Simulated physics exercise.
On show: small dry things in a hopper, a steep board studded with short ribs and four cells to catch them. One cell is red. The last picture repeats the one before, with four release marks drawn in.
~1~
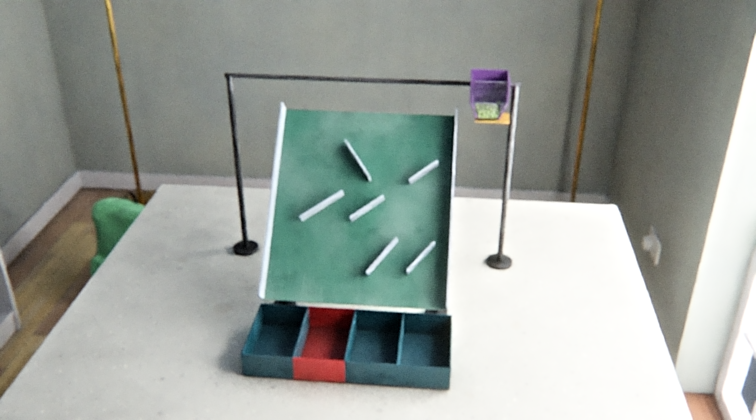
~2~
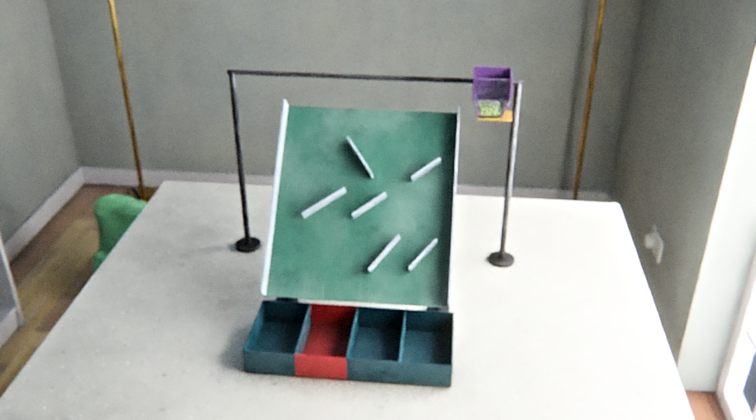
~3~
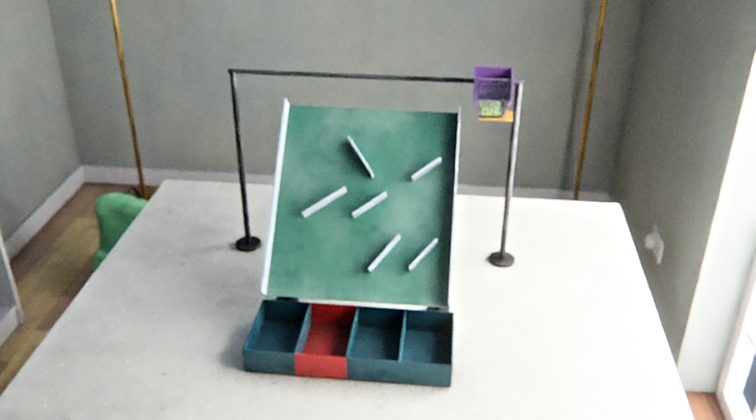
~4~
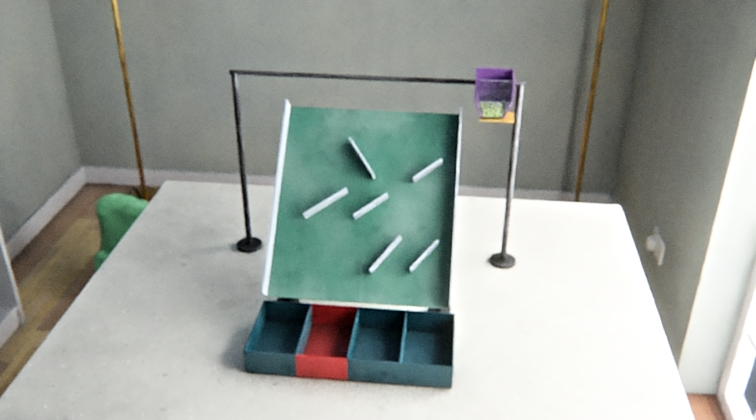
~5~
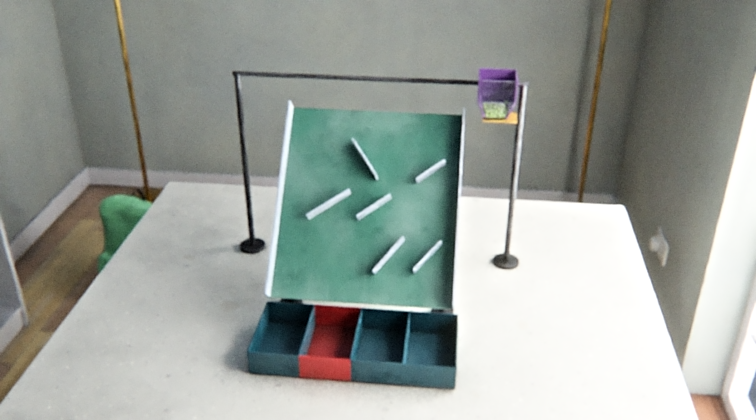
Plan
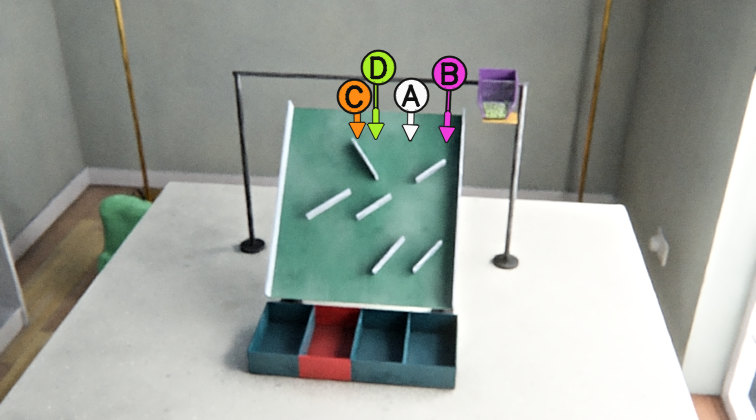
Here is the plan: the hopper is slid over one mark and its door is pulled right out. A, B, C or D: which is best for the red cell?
Take A.
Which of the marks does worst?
Here it is mark C.
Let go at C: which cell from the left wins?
It is the first one.
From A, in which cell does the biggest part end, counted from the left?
The second from the left.
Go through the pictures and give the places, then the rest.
Hopper (488, 112), dried peas, door shut, in the first frame.
Ribs (348, 137) to (372, 174), (412, 177) to (440, 158), in the second frame.
Ribs (302, 213) to (345, 187), (353, 214) to (386, 192), in the third frame.
Ribs (370, 270) to (400, 235), (410, 269) to (438, 240), in the fourth frame.
Red cell (325, 367), number 2 of 4 from the left, in the fifth frame.
On the marked copy, mark A meets the board at (410, 134); mark B meets the board at (446, 136); mark C meets the board at (357, 132); mark D meets the board at (375, 133).
Choosing A, roughly two thirds in the red cell, roughly a third in other cells, just a few outside the box.
Choosing B, roughly a third in the red cell, roughly two thirds in other cells.
Choosing C, about a tenth in the red cell, the larger part in other cells, just a few outside the box.
Choosing D, roughly a quarter in the red cell, the larger part in other cells, just a few outside the box.
